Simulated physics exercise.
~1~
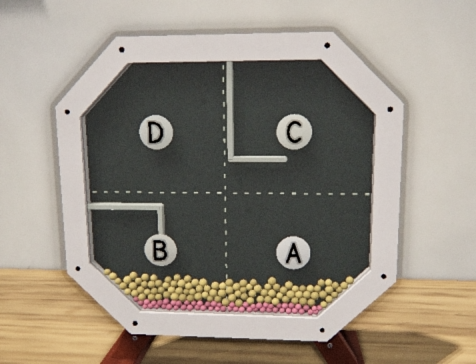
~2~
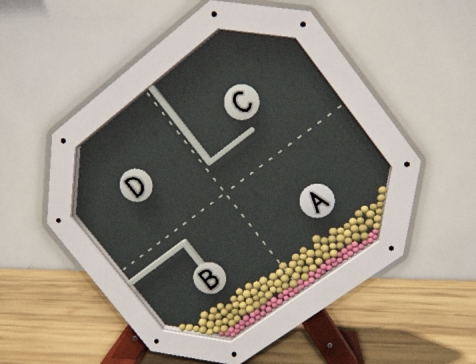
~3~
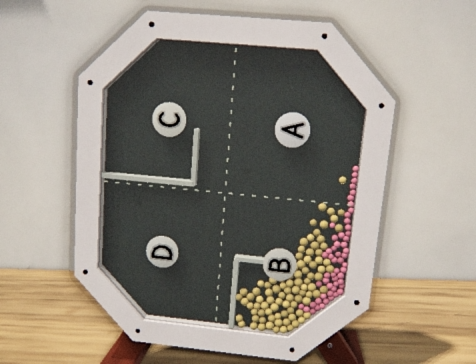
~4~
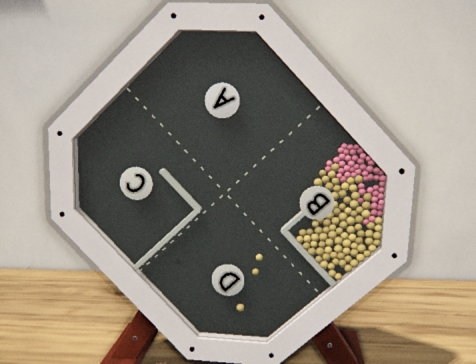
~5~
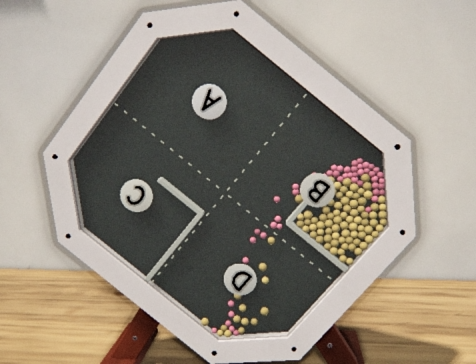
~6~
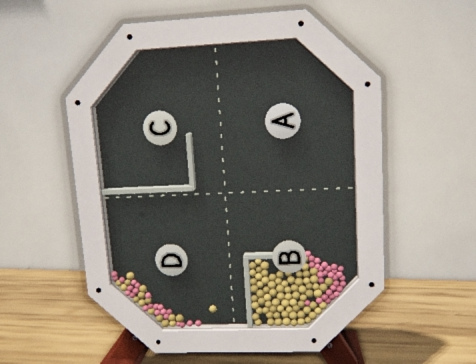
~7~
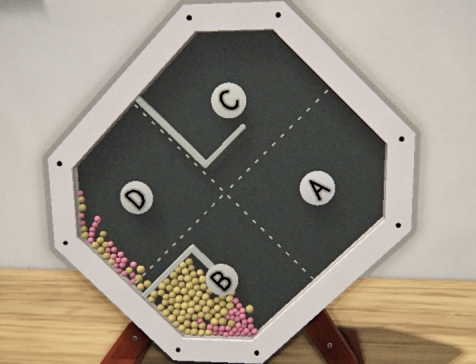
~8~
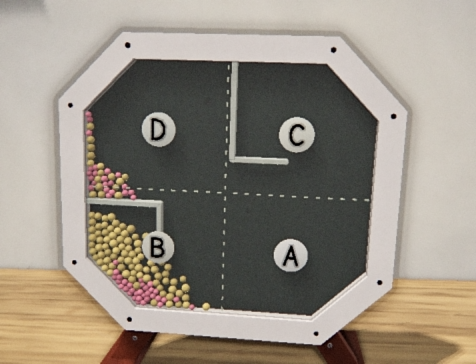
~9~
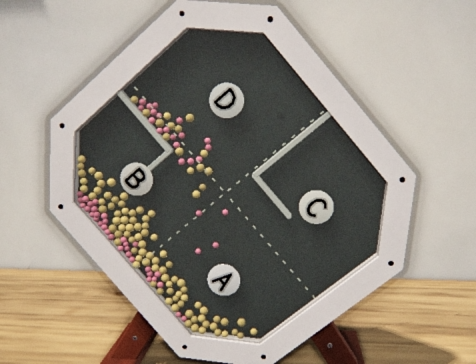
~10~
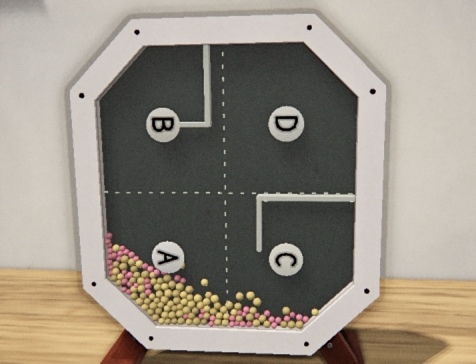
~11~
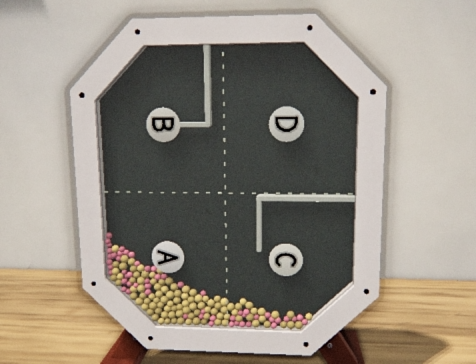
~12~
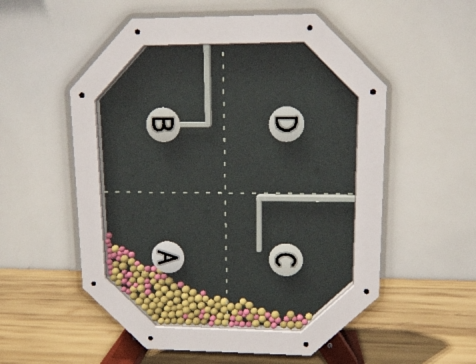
An eight-sided case of yellow and pink beads turned anticlockwise, gathering most of them in B while some spilled into D, then swung back clockwise past its starting position until they poured down and settled mostly in A, with the rest in C.
